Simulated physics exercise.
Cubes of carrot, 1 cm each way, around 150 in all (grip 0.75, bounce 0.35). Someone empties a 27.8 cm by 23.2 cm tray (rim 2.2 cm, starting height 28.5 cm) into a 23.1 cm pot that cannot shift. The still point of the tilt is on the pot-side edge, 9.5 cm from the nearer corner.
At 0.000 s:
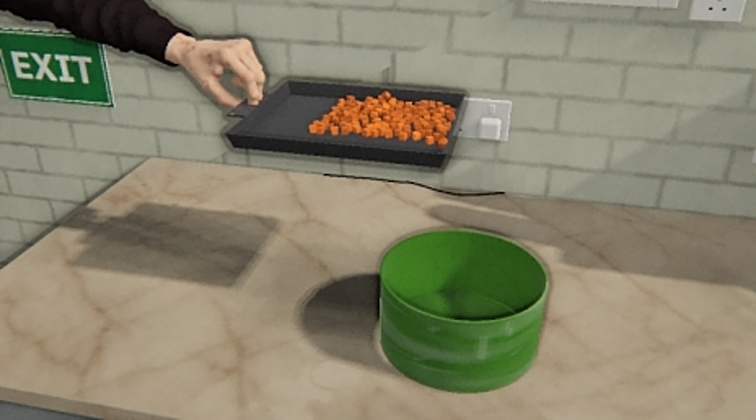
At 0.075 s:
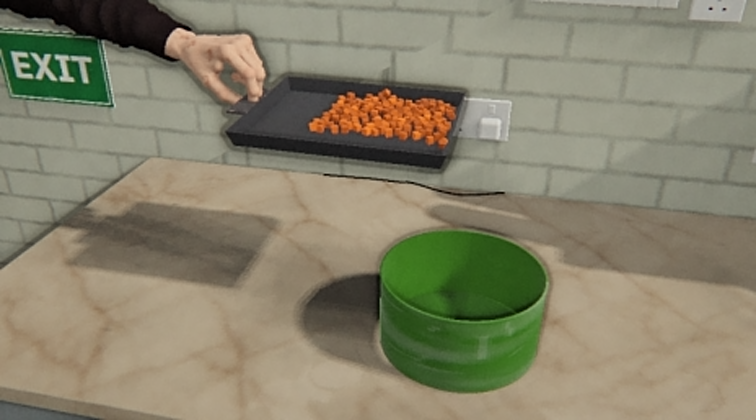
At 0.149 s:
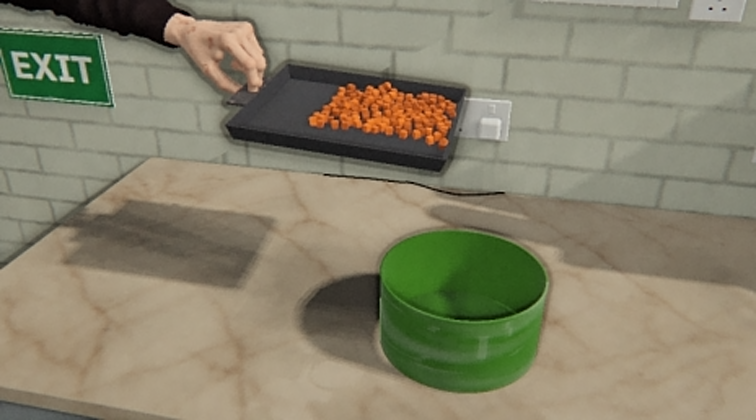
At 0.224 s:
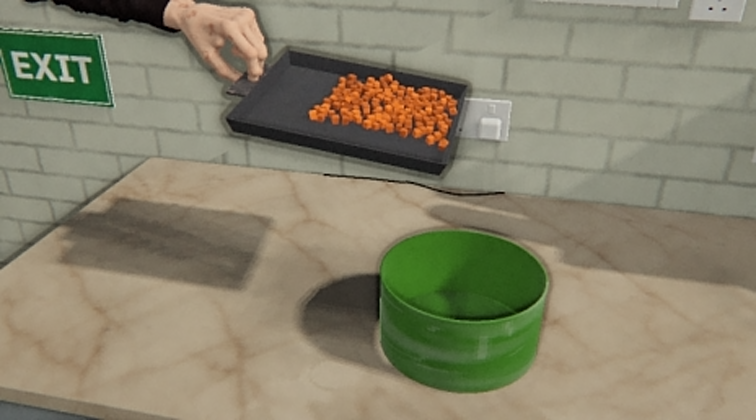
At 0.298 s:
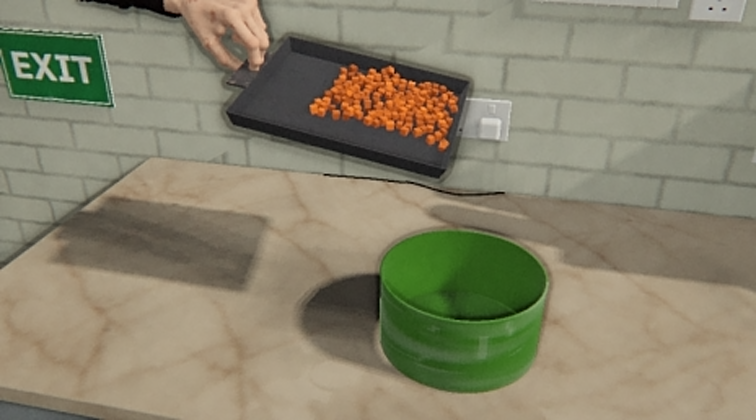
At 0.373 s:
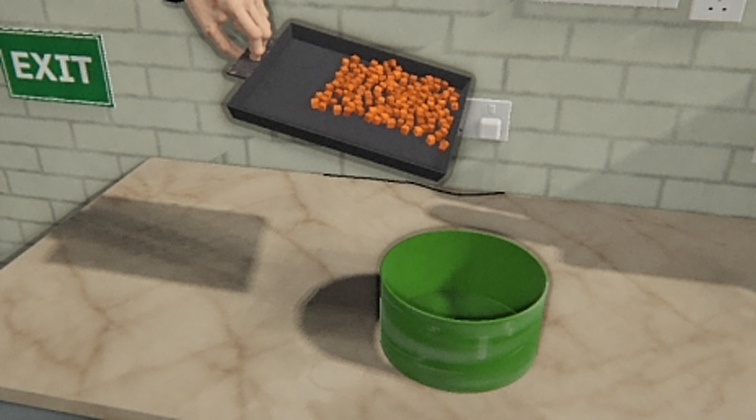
A hand raises the left side of a dark tray of orange cubes, tilting it rightward.
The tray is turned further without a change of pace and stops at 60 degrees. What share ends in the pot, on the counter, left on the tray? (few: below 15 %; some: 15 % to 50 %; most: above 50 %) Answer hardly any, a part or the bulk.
In the pot: A part; on the counter: Hardly any; left on the tray: The bulk.
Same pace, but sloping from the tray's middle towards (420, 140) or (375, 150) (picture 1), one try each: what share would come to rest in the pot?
About 5 and 30 per cent.
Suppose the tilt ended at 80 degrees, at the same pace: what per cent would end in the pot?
It would be near 95 per cent.
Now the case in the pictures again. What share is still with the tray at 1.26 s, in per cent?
Some 75 per cent of the load.
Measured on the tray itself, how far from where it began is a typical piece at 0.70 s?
About 2 cm.
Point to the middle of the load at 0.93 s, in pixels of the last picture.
Near (426, 136).
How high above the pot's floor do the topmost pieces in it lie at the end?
Some 1.0 cm.
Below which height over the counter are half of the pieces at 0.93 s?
About 30 cm.
Then, at 0.70 s, tilt 39 degrees; the tray holds 100 %, the pot 0 %.
Then, at 0.93 s, tilt 53 degrees; the tray holds 100 %, the pot 0 %.
Then, at 1.26 s, tilt 60 degrees; the tray holds 75 %, the pot 20 %.
At rest (2.5 s), pot 30 %, counter 0 %, tray 70 %.
